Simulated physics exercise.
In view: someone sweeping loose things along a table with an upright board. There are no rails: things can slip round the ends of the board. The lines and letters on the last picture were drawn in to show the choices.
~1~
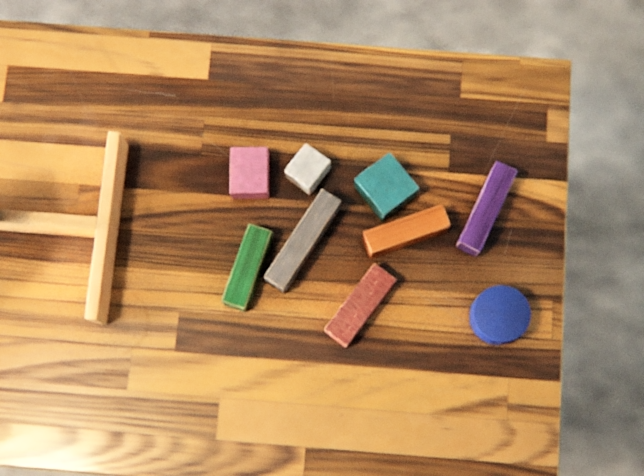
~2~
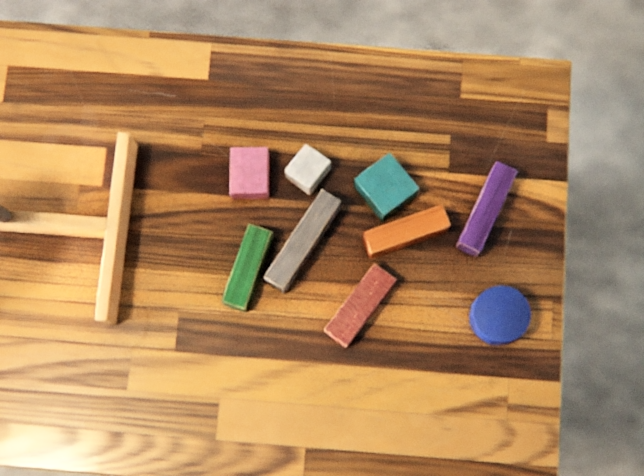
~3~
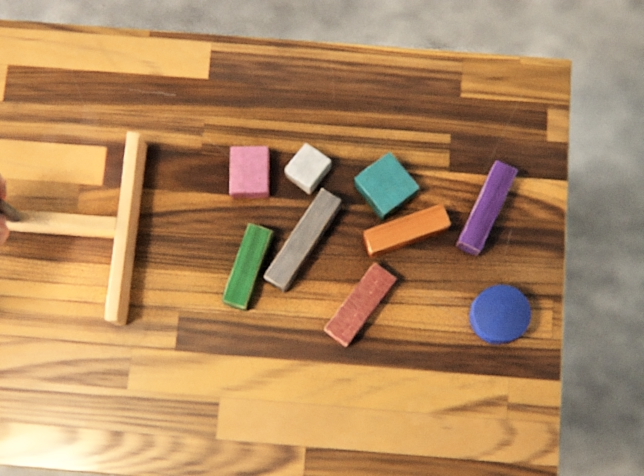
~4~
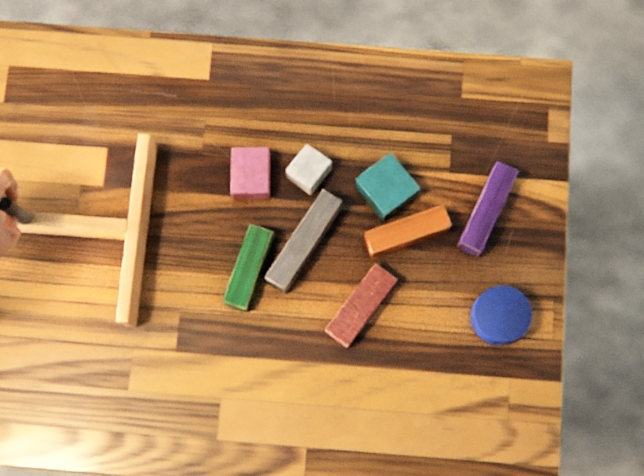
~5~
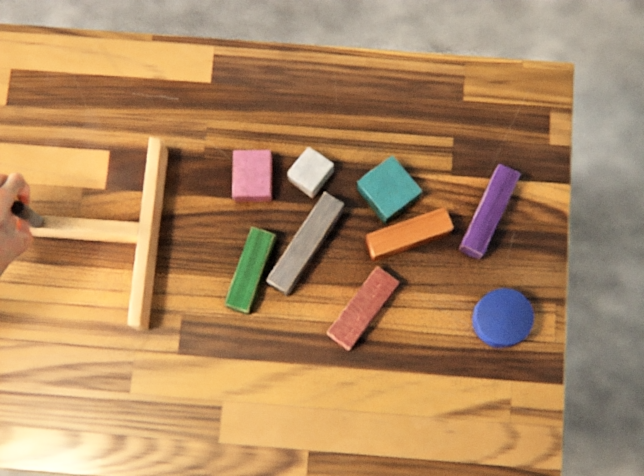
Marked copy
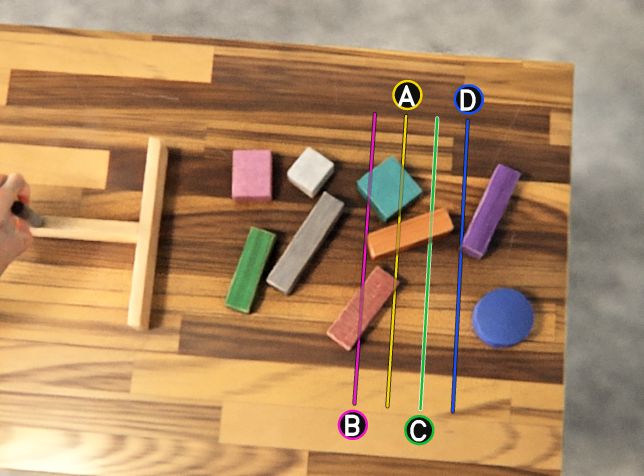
The footage shows a hand coming into view at the left, pushing a T-shaped wooden board slowly rightward along a striped wooden table toward a scattered group of colourful blocks, sticks and a blue disc, which stay in place.
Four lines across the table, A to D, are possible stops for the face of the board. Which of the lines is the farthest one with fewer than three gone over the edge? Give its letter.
At D, and not beyond.
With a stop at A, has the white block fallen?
By then, no.
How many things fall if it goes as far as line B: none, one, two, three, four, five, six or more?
The count is none.
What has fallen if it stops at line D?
It is the purple stick.
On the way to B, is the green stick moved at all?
By then, yes.
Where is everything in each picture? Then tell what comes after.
In the first picture, red bar (360, 305); purple stick (486, 209); pink block (250, 174).
In the second picture, board (112, 225); white block (308, 169).
In the third picture, board (122, 224); turquoise block (387, 187).
In the fourth picture, board (133, 226); green stick (249, 268).
In the fifth picture, board (145, 230); red bar (363, 308); purple stick (489, 212); pink block (253, 177).
On the marked copy, A at (397, 257); B at (365, 255); C at (429, 259); D at (460, 262).
Taking D. A third of the way, board (258, 238); white block (331, 170); pink block (292, 180).
Two thirds of the way, board (372, 247); purple stick (525, 214); orange stick (479, 245).
When it is over, board (460, 253); purple stick over the edge; blue tin (566, 309); one fallen.
As for the rest, A is within the limit but short; B is within the limit but short; C is within the limit but short.
